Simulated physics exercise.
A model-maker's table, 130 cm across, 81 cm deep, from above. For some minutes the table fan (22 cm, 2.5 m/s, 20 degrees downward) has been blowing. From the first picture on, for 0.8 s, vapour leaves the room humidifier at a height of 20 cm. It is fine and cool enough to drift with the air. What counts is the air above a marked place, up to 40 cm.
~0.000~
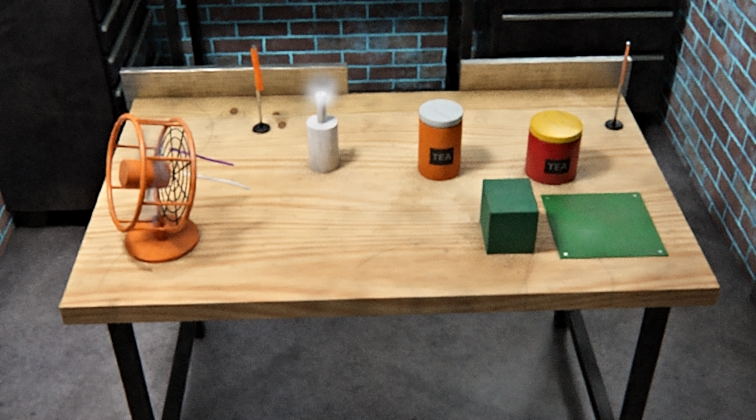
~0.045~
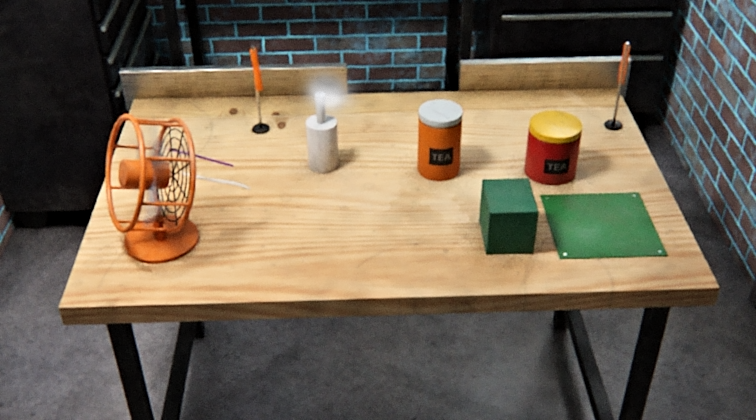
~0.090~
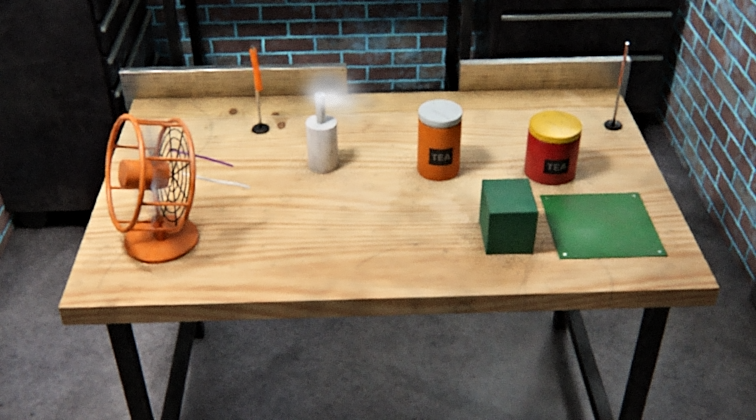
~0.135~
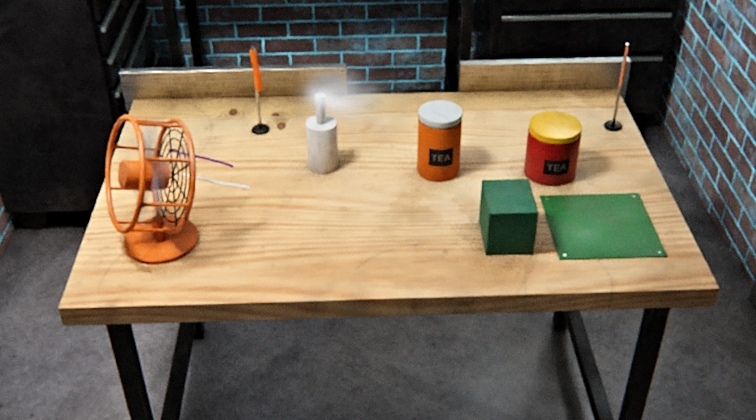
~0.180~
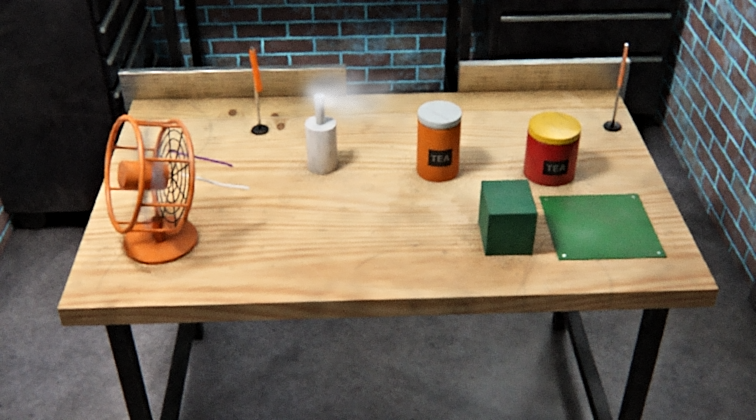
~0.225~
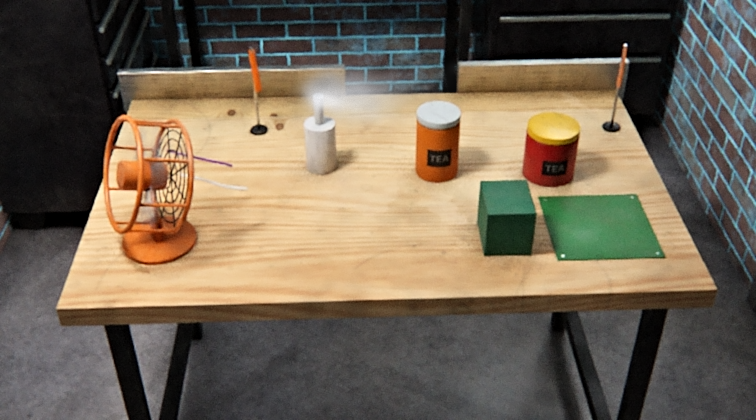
A pale wooden table with black legs stands before blue-jointed brick walls, seen from above and in front. An orange fan is at left, a small white humidifier behind it to the right, orange and red tea jars further right, a green box and flat green sheet in front, and two thin upright sticks behind. White vapour rises, then trails rightward and spreads thinly, while everything else stays almost still.
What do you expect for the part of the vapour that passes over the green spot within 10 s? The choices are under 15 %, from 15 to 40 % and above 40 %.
It is under 15 % that passes there.
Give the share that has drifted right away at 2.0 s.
Near 70 %.
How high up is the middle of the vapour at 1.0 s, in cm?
Roughly 16 cm up.
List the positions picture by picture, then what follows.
In the first frame, the vapour is thickest near (322, 89), the room humidifier stands at (321, 106) and the table fan is at (150, 174).
In the second frame, the vapour is thickest near (327, 92) and the green spot is centred on (601, 225).
In the third frame, the vapour is thickest near (331, 93) and reaches out to (355, 100), a ribbon ends at (260, 91) and a ribbon ends at (620, 84).
In the fourth frame, the vapour is thickest near (335, 93) and reaches out to (375, 103), the top of a jar is at (556, 124) and the top of a jar is at (440, 111).
In the fifth frame, the vapour is thickest near (339, 93) and reaches out to (386, 98).
In the sixth frame, the vapour is thickest near (343, 93) and reaches out to (409, 93), a ribbon ends at (259, 91) and a ribbon ends at (618, 86).
By 1.0 s, 0 % has passed over the green spot; 10 % has left the area, and the middle of the rest is near (462, 57).
By 2.0 s, 0 % has passed over the green spot; 70 % has left the area, and the middle of the rest is near (597, 32).
By 4.0 s, 0 % has passed over the green spot; 98 % has left the area.
By 10.0 s, 0 % has passed over the green spot; 100 % has left the area.
